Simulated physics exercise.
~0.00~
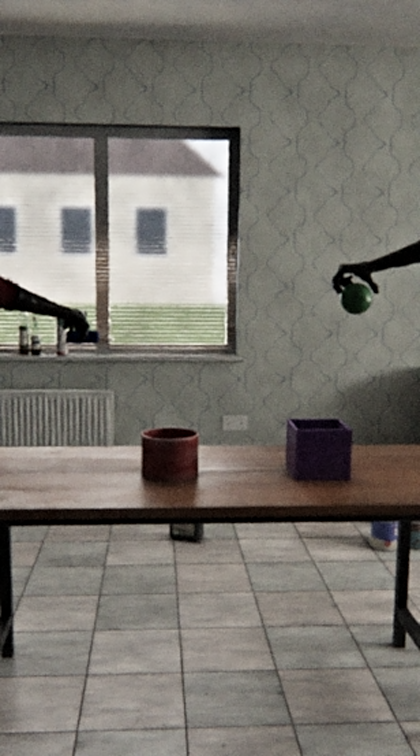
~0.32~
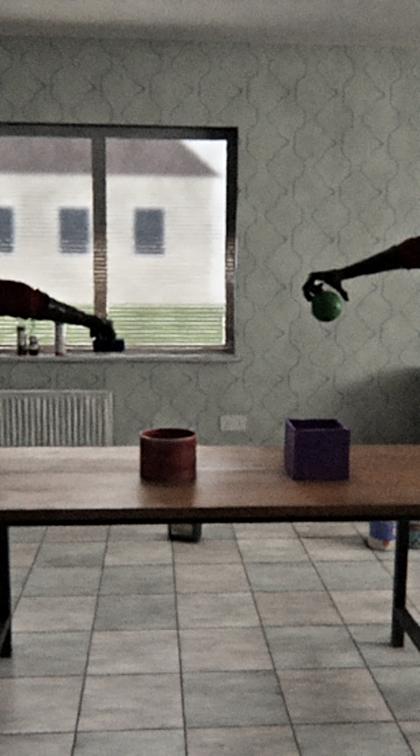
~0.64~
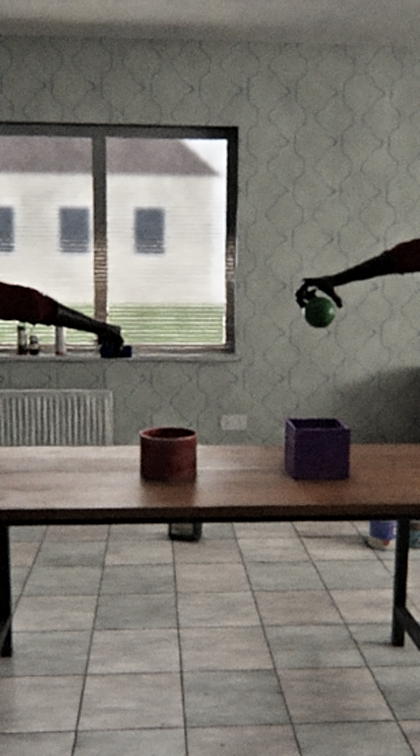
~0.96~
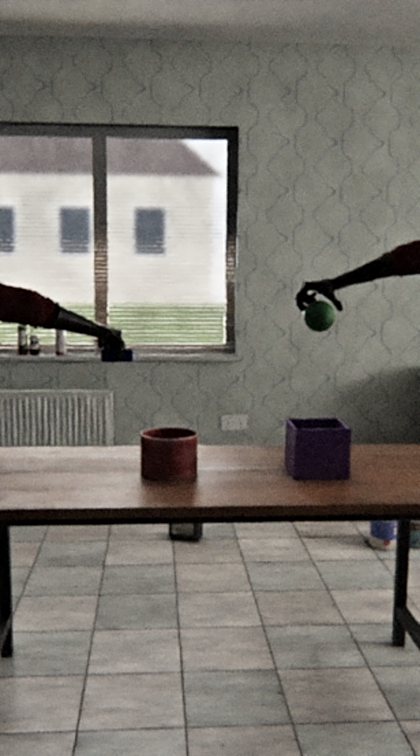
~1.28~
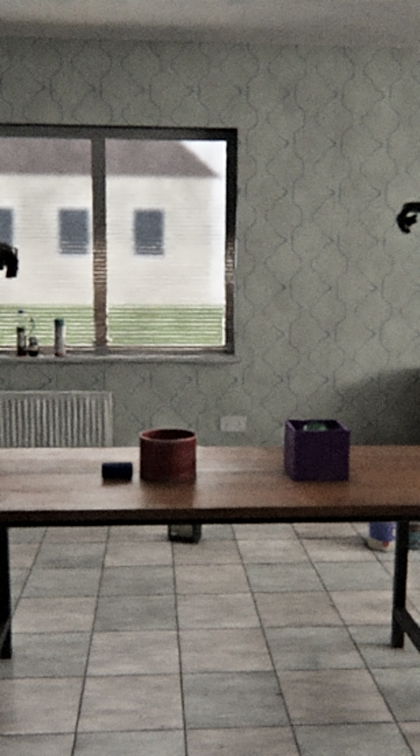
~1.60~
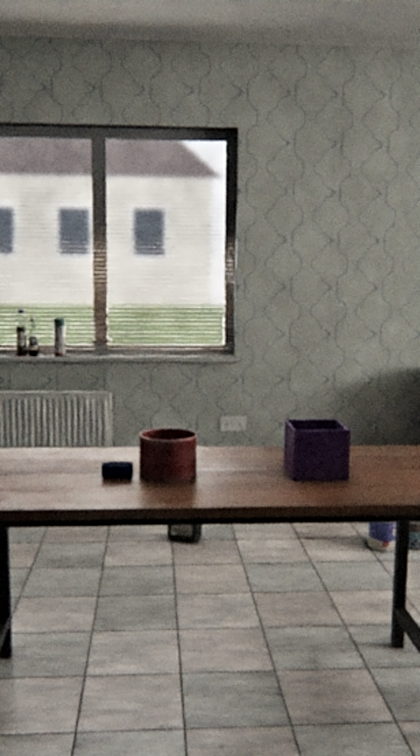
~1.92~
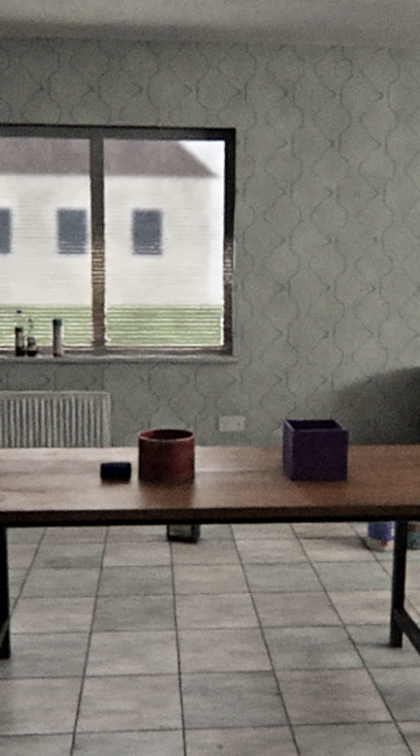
Two hands release a blue sponge, which lands beside the red pot, and a green ball, which drops into the purple basket.
